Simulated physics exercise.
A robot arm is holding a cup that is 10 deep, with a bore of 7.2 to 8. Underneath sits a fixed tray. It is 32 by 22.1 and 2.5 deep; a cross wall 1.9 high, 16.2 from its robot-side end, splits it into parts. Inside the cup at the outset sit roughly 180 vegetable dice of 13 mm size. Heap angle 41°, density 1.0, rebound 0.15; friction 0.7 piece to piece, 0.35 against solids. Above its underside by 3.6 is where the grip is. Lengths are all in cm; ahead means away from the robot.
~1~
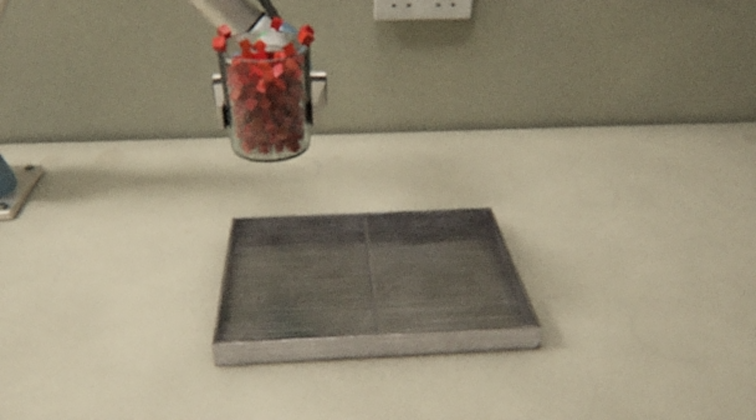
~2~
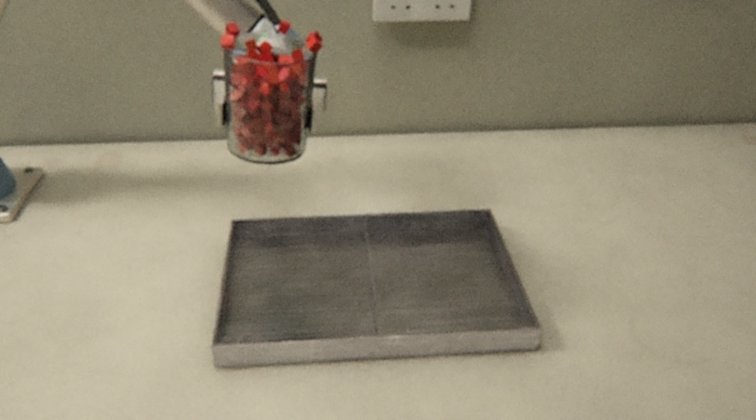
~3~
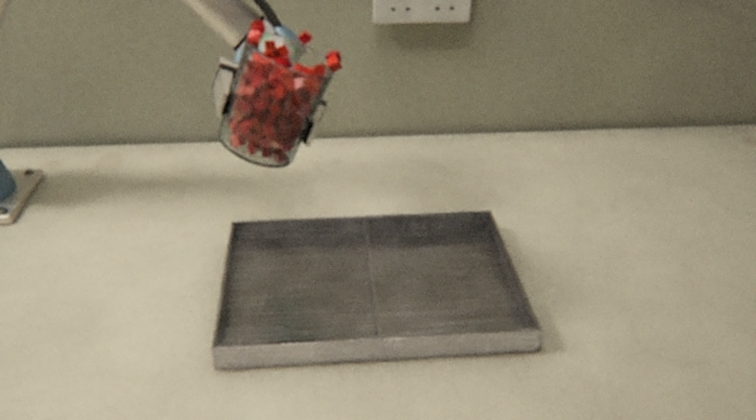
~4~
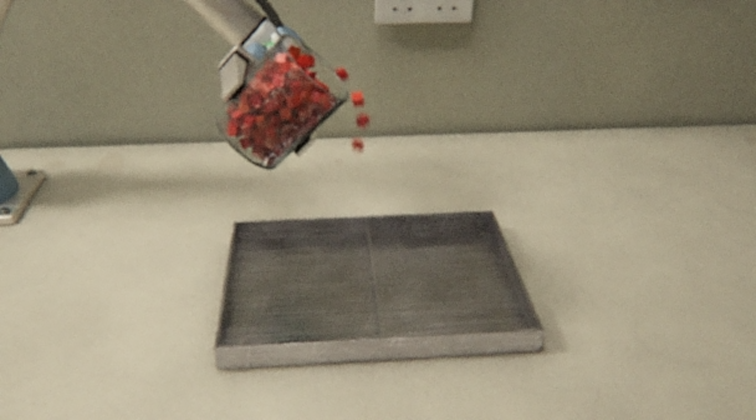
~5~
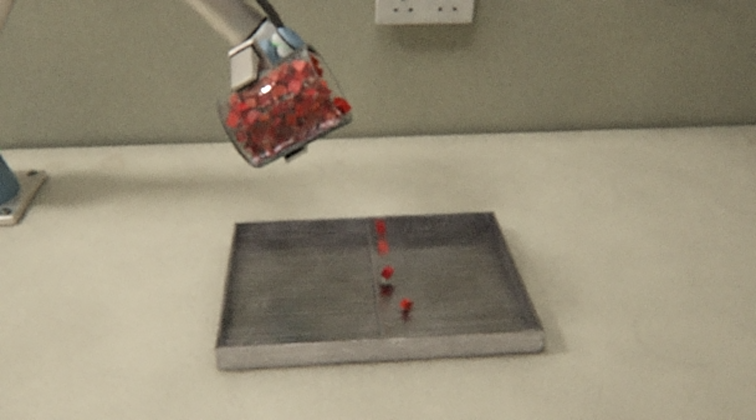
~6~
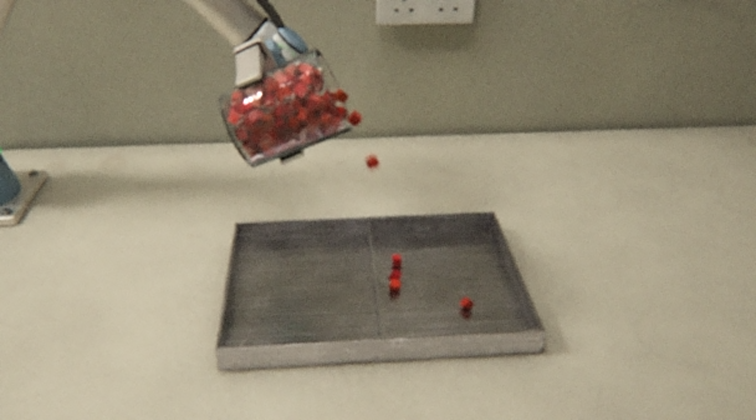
In the video, a robot arm holds a clear cup heaped with small red cubes above a divided grey tray and gradually tilts it to the right, as a few cubes drop out and land in the tray.
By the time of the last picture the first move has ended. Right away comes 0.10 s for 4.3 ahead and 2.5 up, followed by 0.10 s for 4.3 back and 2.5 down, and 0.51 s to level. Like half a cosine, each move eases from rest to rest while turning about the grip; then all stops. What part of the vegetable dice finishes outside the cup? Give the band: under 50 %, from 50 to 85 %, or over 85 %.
The share falls between 50 and 85 %.
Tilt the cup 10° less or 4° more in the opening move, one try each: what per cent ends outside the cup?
I'd expect close to 50 and then 80 per cent.
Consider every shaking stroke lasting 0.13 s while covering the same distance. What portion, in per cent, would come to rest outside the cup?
Roughly 40 in a hundred.
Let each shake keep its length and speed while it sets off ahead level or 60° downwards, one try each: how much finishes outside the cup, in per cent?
Roughly 45 per cent, then 10 per cent.
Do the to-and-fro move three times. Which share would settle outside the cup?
Then about 85 per cent.
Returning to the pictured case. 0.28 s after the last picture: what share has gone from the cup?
Roughly 70 per cent by then.
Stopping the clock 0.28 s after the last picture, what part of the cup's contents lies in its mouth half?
Some 70 per cent.
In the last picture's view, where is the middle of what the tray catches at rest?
It sits close to (457, 280).
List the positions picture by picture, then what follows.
In the first frame, the cup middle at (268, 98), level; upper third of the load around (264, 69), from x 220 to 305, top at y 25; 177 in the cup.
In the second frame, the cup middle at (269, 100), tilted 6° forward; upper third of the load around (266, 72), from x 230 to 315, top at y 30.
In the third frame, the cup middle at (273, 103), tilted 23° forward; upper third of the load around (276, 76), from x 235 to 335, top at y 30.
In the fourth frame, the cup middle at (279, 106), tilted 44° forward; upper third of the load around (287, 83), from x 235 to 365, top at y 50; 173 in the cup, 4 in flight or on a rim.
In the fifth frame, the cup middle at (283, 109), tilted 61° forward; upper third of the load around (289, 91), from x 235 to 405, top at y 65; 173 in the cup, 4 in the far-side part.
In the sixth frame, the cup middle at (285, 111), tilted 67° forward; upper third of the load around (288, 93), from x 235 to 465, top at y 70; 172 in the cup, 4 in the far-side part, 1 in flight or on a rim.
Then, 0.28 s on, tilted 63° forward, highest piece 24 above the table; 53 in the cup, 6 in the far-side part, 118 in flight or on a rim.
Then, 0.57 s on, tilted 12° forward, highest piece 27 above the table; 125 in the far-side part, 48 in the cup, 2 in the robot-side part, 2 on the table or floor.
Then, 0.91 s on, level, highest piece 24 above the table; 125 in the far-side part, 48 in the cup, 2 in the robot-side part, 2 on the table or floor.
Then, 1.96 s on, level, highest piece 24 above the table; 125 in the far-side part, 48 in the cup, 2 in the robot-side part, 2 on the table or floor.
In the end, 125 in the far-side part, 48 in the cup, 2 in the robot-side part, 2 on the table or floor. That is 73 % outside the cup.
